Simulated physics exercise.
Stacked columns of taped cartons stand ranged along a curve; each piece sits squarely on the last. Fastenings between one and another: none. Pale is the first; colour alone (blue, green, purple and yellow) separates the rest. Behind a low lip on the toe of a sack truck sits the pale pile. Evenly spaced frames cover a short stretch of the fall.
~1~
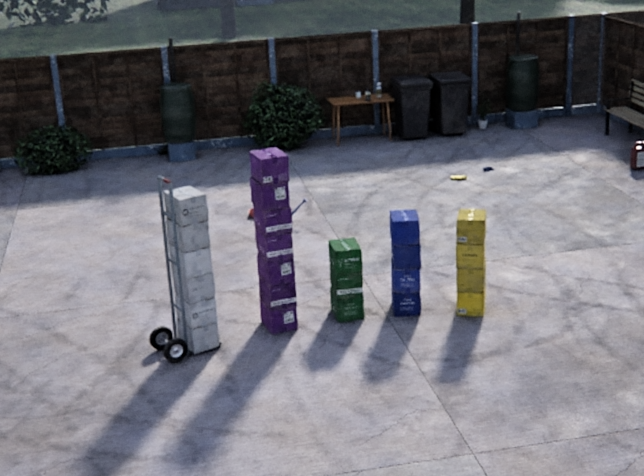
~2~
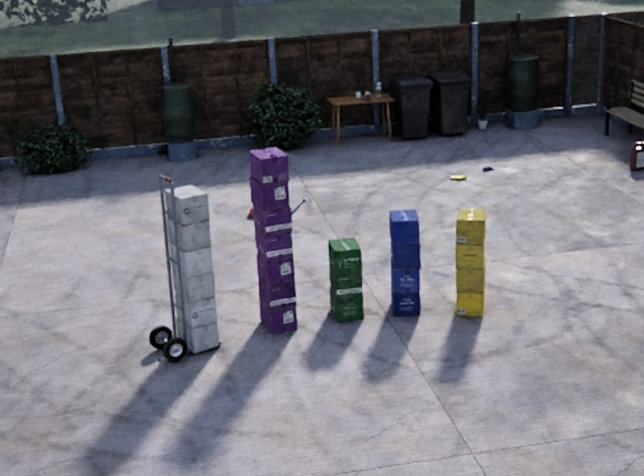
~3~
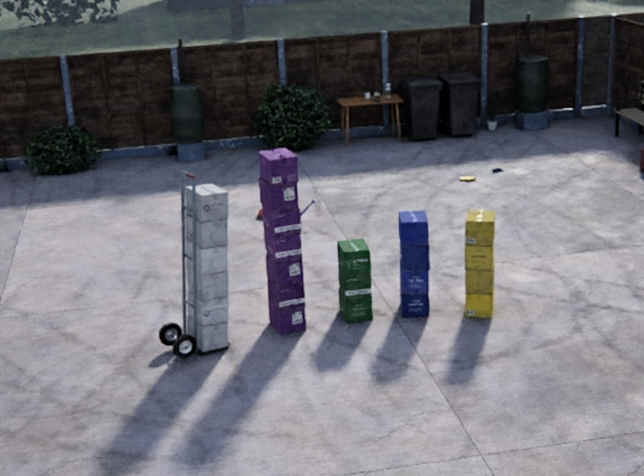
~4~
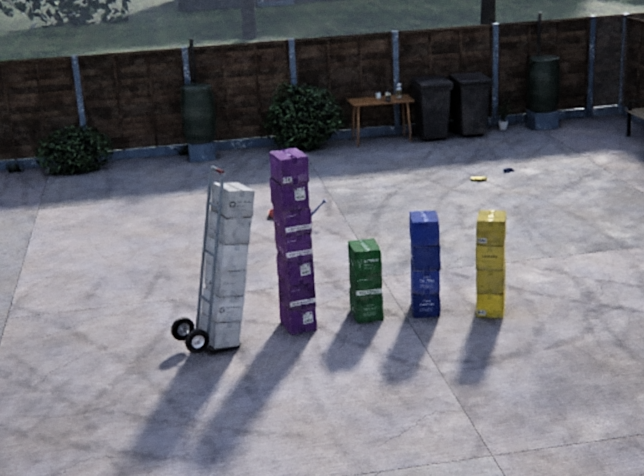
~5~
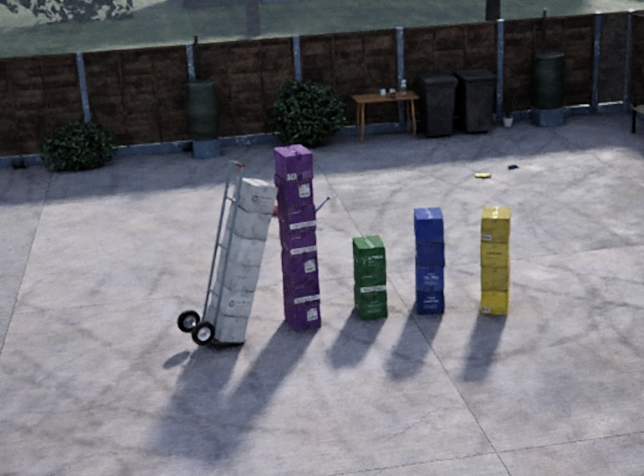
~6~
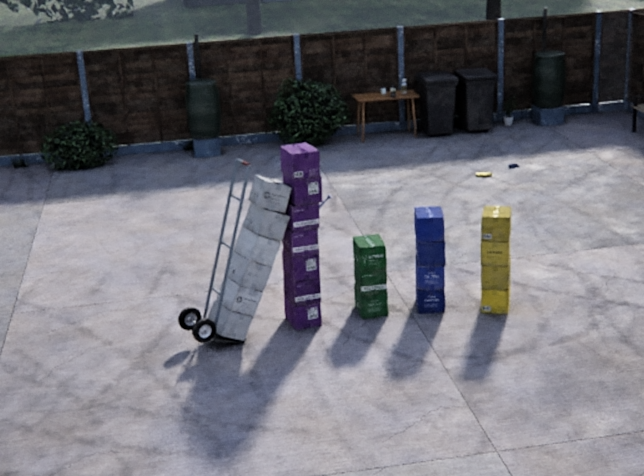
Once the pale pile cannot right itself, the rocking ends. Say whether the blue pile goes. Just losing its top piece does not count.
It will be badly damaged.
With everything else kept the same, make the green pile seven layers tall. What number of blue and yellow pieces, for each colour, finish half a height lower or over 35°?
Blue 4, yellow 4.
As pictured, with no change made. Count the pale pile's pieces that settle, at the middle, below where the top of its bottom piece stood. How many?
Counting the pale pieces gives 5.
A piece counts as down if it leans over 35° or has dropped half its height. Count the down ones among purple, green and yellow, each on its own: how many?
In the end the numbers are purple 7, green 3 and yellow 4.
Just after the last frame, 6 of the pale pile down; none of the 4 blue cartons down (2 of 18 in all colours); top blue carton unmoved; top purple carton tilted well over, about its own height lower.
A moment on, 6 of the pale pile down; none of the 4 blue cartons down (10 of 18 in all colours); top blue carton tilted well over; top purple carton on its side.
When it is over, 6 of the pale pile down; 4 of the 4 blue cartons down (18 of 18 in all colours); top blue carton on its side; top yellow carton upside down. In pixels of the last frame, middles, top blue carton near (550, 268).
